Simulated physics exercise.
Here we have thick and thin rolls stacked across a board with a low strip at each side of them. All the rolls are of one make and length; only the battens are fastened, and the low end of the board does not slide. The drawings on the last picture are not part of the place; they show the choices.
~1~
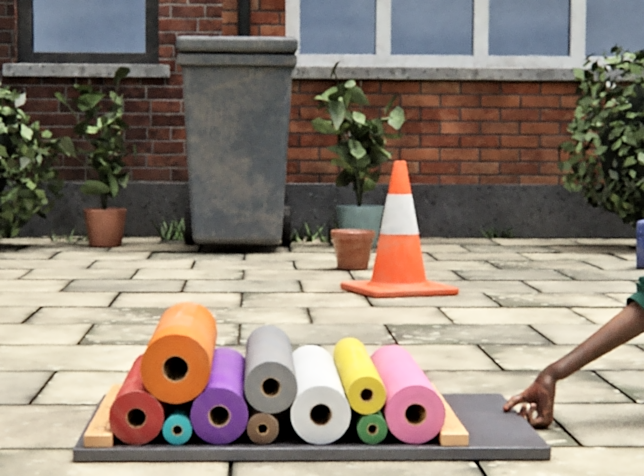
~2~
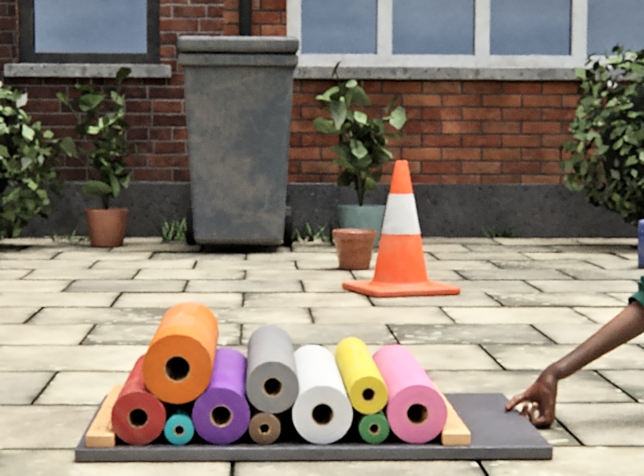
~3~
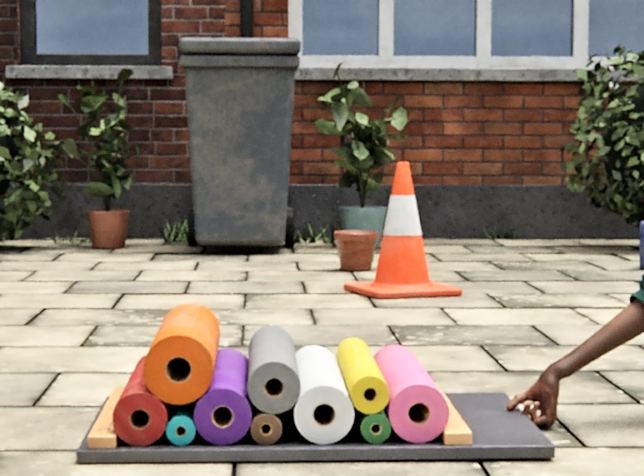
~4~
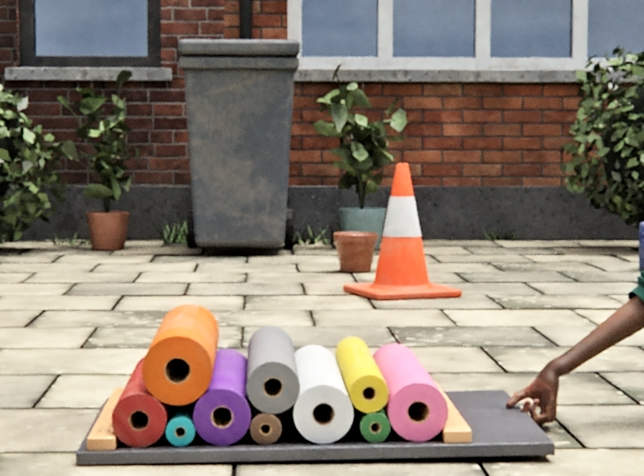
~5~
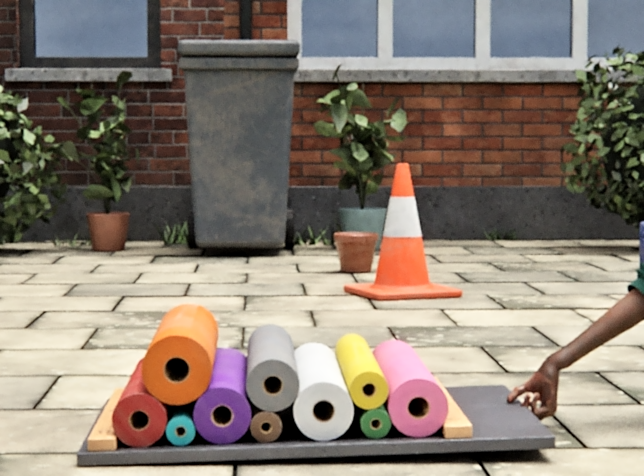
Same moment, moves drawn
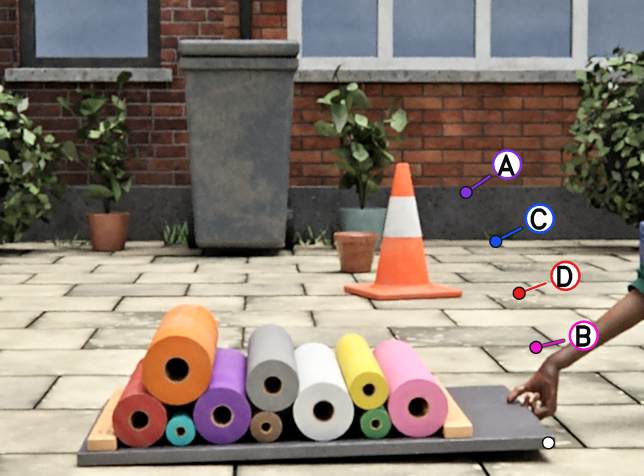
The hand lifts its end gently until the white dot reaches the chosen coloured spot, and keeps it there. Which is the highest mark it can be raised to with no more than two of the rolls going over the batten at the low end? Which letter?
At most to A.
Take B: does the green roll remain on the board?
Yes.
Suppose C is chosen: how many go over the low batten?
It comes to none.
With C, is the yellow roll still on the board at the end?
Yes, with C.
On the copy, A at (466, 192); B at (536, 347); C at (496, 241); D at (519, 293); the white dot at (549, 443).
On A. First, board at 19°.
Then, board at 34°.
Finally, board at 34°, none over the low batten.
By contrast, B none over the low batten; C none over the low batten; D none over the low batten.
